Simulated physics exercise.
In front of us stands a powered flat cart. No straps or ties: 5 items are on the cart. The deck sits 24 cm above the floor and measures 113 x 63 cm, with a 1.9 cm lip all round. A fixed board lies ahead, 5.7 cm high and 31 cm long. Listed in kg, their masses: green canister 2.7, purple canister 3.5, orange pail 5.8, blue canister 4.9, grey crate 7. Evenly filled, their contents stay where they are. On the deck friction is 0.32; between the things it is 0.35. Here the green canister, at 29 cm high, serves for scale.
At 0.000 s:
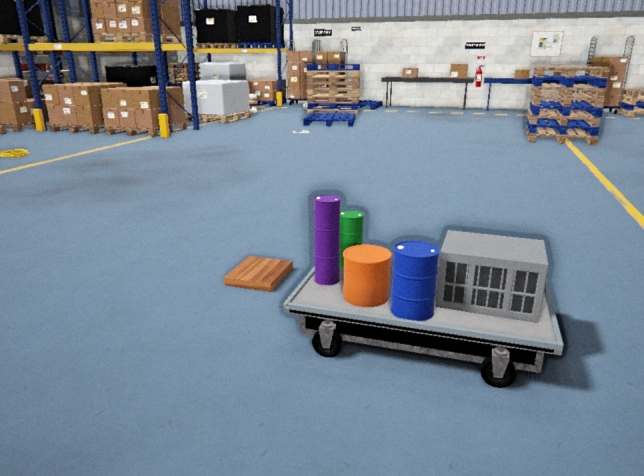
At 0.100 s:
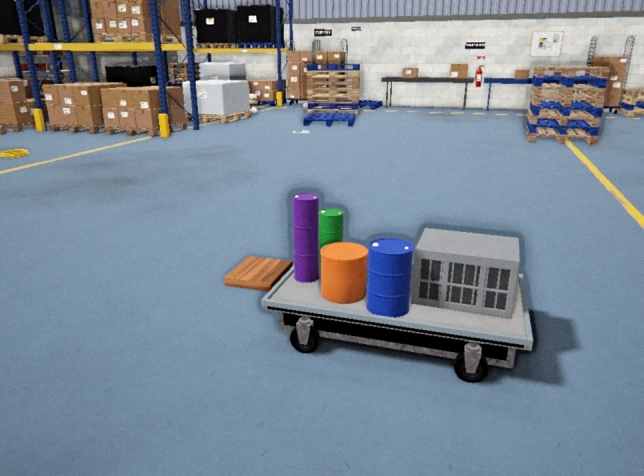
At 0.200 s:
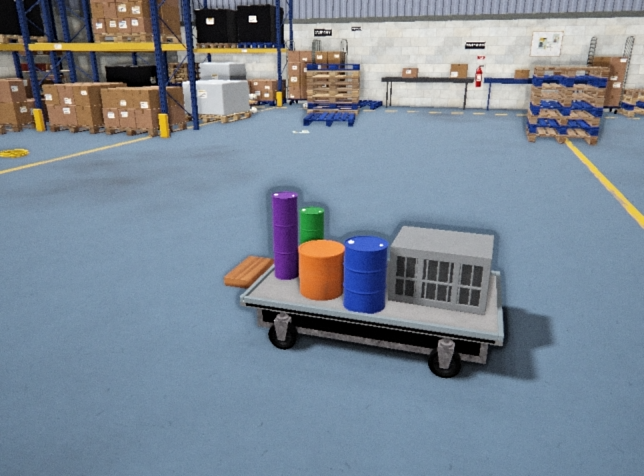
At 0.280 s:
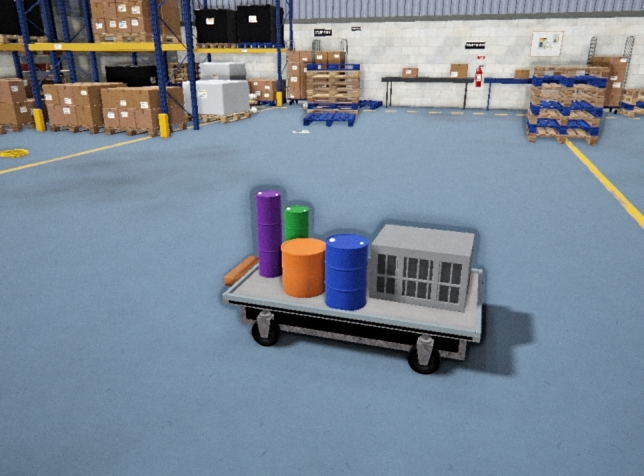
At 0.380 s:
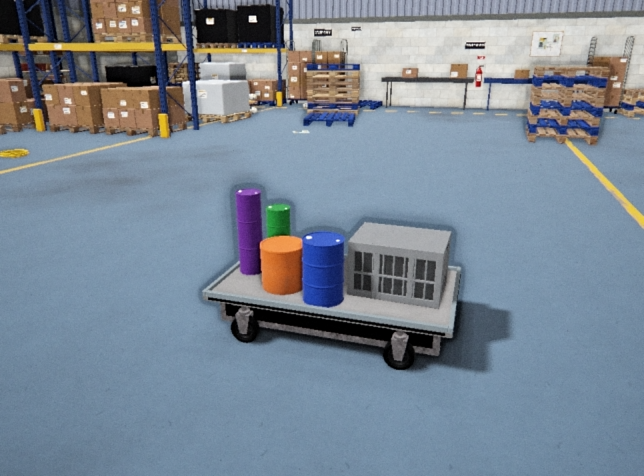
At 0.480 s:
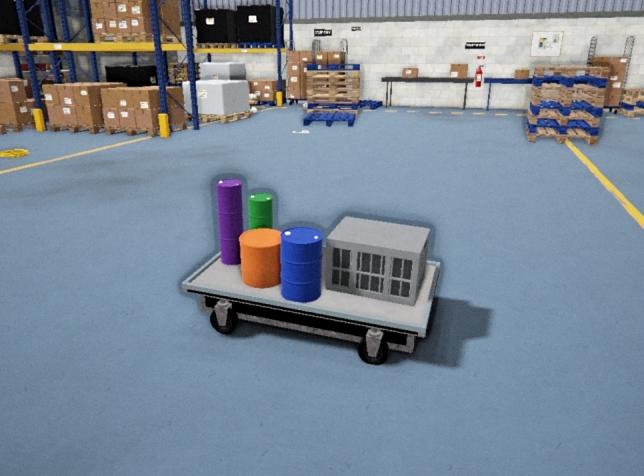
A flat cart carrying four canisters and a grey crate rolls left across the blue floor.
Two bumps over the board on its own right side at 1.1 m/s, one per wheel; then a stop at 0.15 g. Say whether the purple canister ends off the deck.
What happens: The purple canister is lost overboard.
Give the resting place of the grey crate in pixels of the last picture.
Look near (85, 229) and you'll find it.
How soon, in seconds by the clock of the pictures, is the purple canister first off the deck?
Roughly at the 1.5 s mark.
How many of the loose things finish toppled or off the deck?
1.
Around 0.78 s, cart has run 86 cm; purple canister at 21° to upright near (178, 224); green canister at 21° to upright; orange pail at 3° to upright.
Around 1.38 s, cart has run 152 cm; purple canister on its side near (45, 256); green canister at 7° to upright; grey crate shifted 3 cm.
Around 1.88 s, cart has run 203 cm; purple canister now off the deck; grey crate shifted 4 cm; orange pail shifted 3 cm.
Finally (2.9 s), off the deck, purple canister; the other 4 still in place (within 10 cm).
